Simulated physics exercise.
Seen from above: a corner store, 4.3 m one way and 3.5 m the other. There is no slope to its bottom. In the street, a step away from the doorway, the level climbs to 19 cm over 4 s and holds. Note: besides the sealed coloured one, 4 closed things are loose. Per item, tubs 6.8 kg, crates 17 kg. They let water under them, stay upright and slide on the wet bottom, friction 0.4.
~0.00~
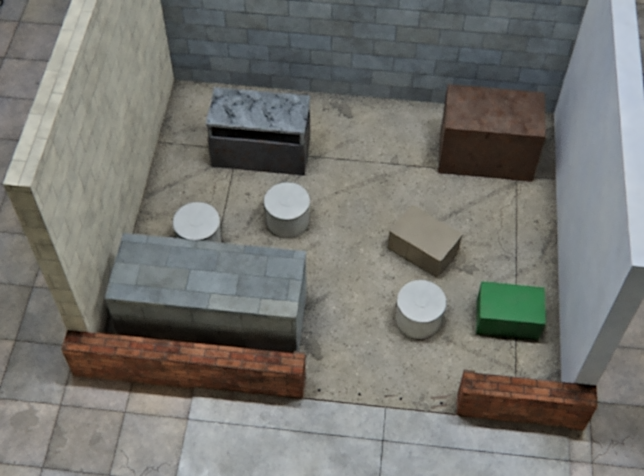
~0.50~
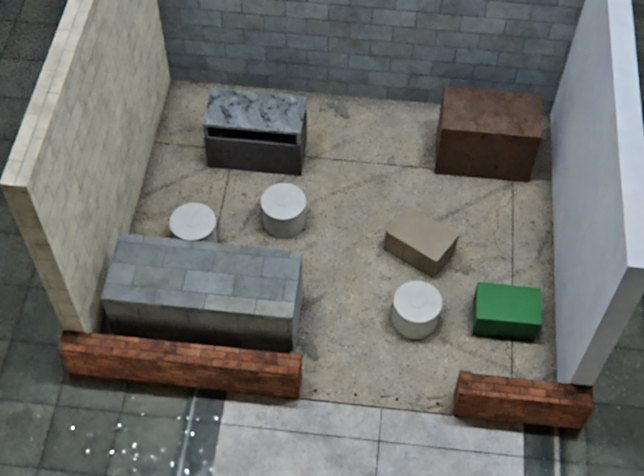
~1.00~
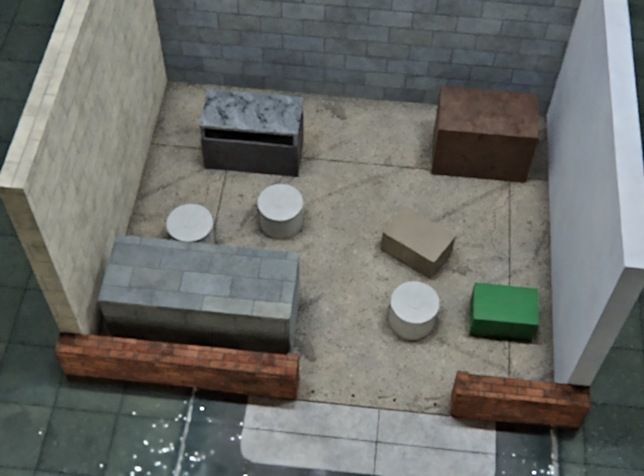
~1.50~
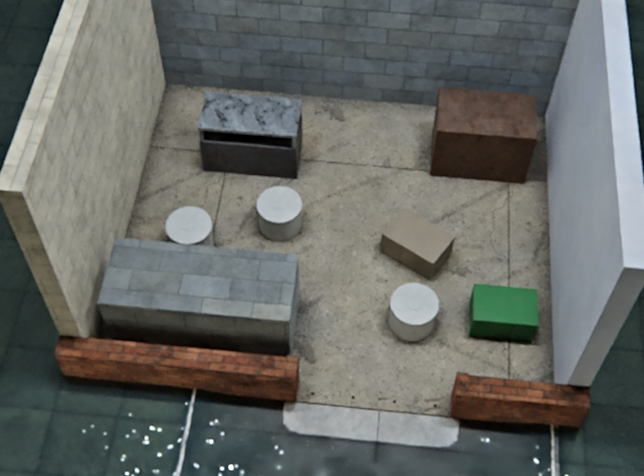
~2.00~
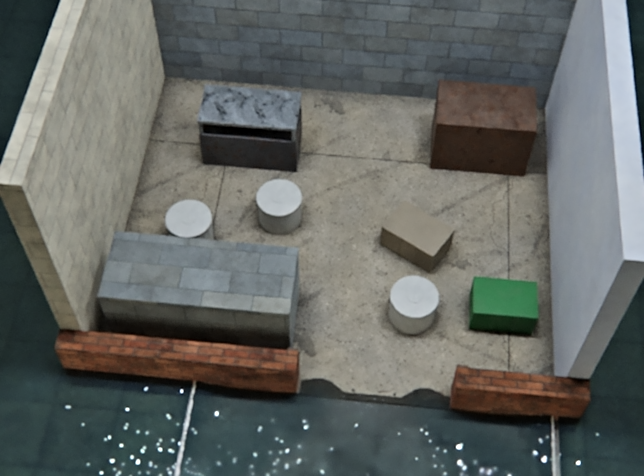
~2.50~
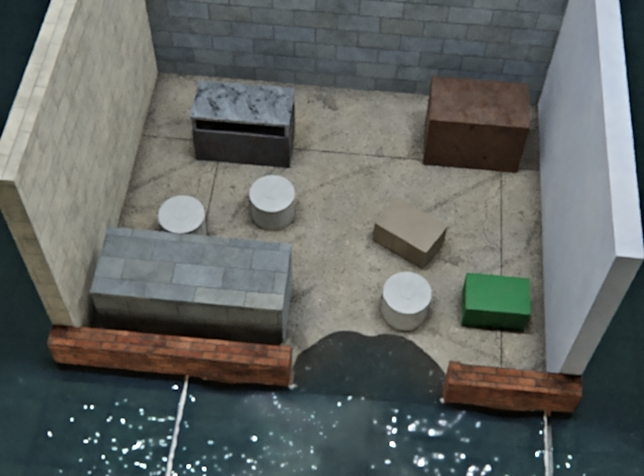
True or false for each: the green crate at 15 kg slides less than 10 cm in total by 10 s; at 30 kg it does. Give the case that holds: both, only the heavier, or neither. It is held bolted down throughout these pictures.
The case that holds: Only the heavier.
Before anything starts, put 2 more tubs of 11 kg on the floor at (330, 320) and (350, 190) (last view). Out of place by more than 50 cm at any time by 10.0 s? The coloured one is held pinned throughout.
Note, in sequence: Exceeded, exceeded.
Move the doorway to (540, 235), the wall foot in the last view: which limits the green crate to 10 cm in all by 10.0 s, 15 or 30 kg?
In that setup just the second mass works.
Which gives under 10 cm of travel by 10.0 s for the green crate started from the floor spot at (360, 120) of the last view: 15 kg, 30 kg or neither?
No load works.
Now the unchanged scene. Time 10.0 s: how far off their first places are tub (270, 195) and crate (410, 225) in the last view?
First 140 cm, then 100 cm.
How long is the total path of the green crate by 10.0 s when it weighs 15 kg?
Total path: Approx. 80 cm.
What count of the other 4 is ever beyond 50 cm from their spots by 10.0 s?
That comes to 3.
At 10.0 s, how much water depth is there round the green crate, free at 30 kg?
Around 8 cm.
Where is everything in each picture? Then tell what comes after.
The first picture shows the green crate at (513, 302), on the bottom; water covers 0.0 m2; 0 of 5 have shifted.
The second picture shows the green crate at (509, 303), on the bottom; 0.0 m2 under water; 0 of 5 have shifted.
The third picture shows the green crate at (506, 303) rests on the ground; water covers 0.0 m2; 0 of 5 have shifted.
The fourth picture shows the green crate at (506, 304), on the bottom; 0.0 m2 under water; 0 of 5 have shifted.
The fifth picture shows the green crate at (506, 297), on the bottom; water covers 0.0 m2; 0 of 5 have shifted.
The sixth picture shows the green crate at (498, 293), on the bottom; water covers 0.5 m2; 0 of 5 have shifted.
After 3.5 s the green crate would be 0 cm from its start with 15 kg and 0 cm from its start with 30 kg; 0 cm of water round it then.
After 4.5 s the green crate would be 0 cm from its start with 15 kg and 0 cm from its start with 30 kg; 3 cm of water round it then.
After 7.0 s the green crate would be 5 cm from its start with 15 kg and 0 cm from its start with 30 kg; 4 cm of water round it then.
After 10.0 s the green crate would be 56 cm from its start with 15 kg and 0 cm from its start with 30 kg; 8 cm of water round it then.
